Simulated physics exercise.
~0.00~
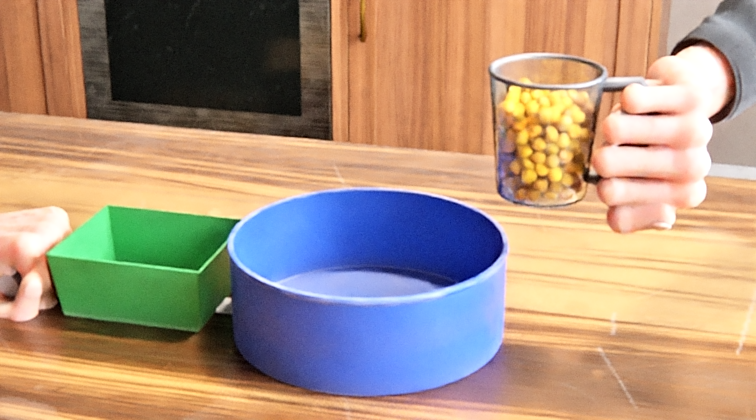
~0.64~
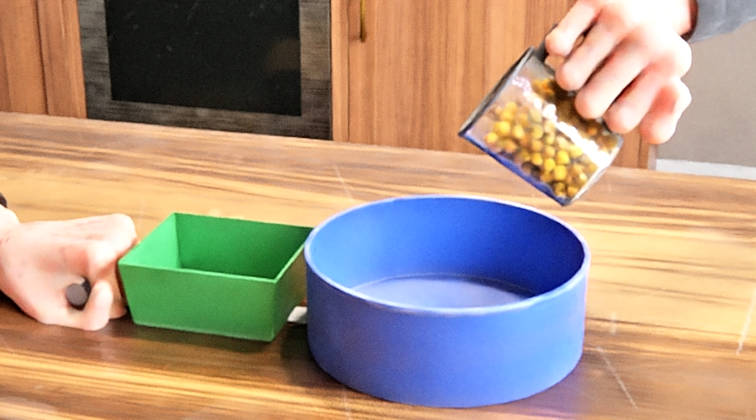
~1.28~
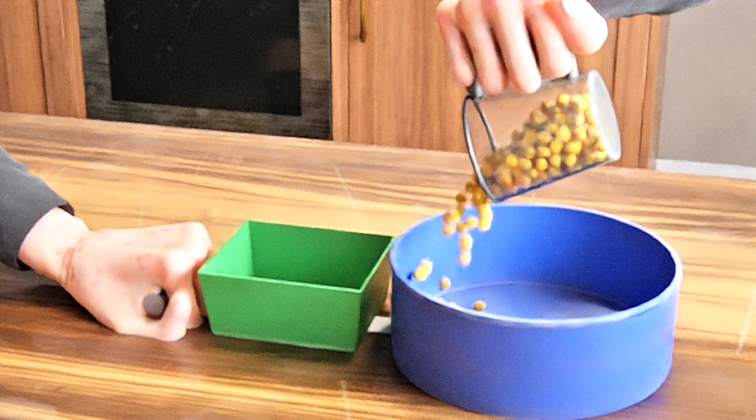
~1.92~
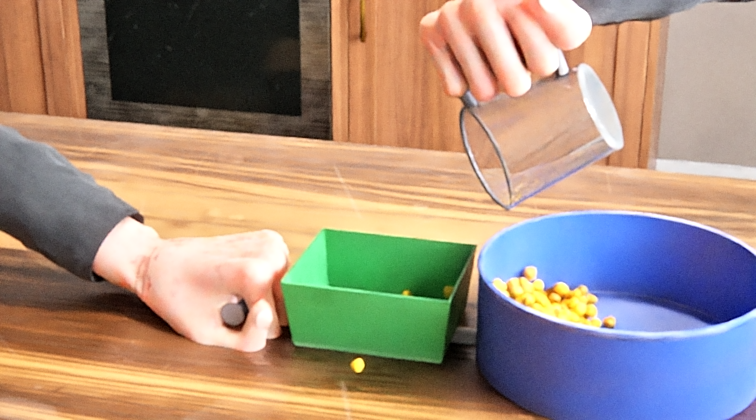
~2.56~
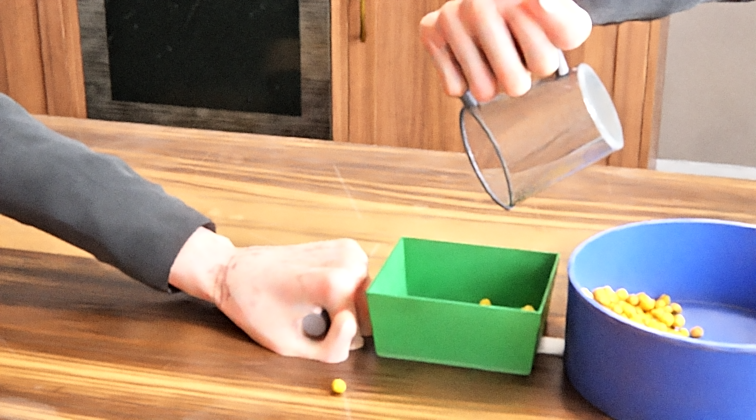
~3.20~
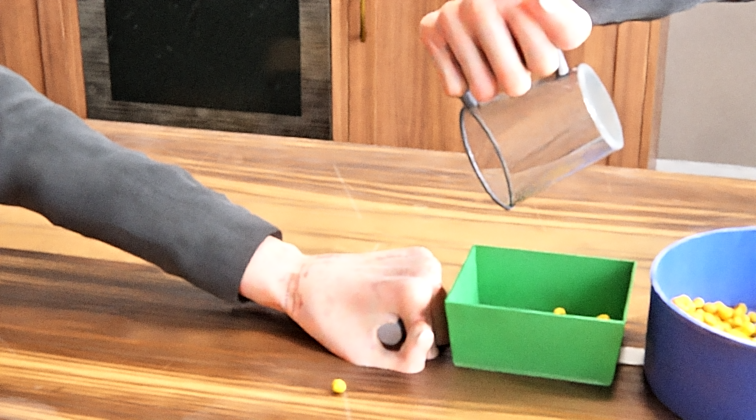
On a wooden table, a cup empties yellow kernels mostly into a blue pot sliding right.
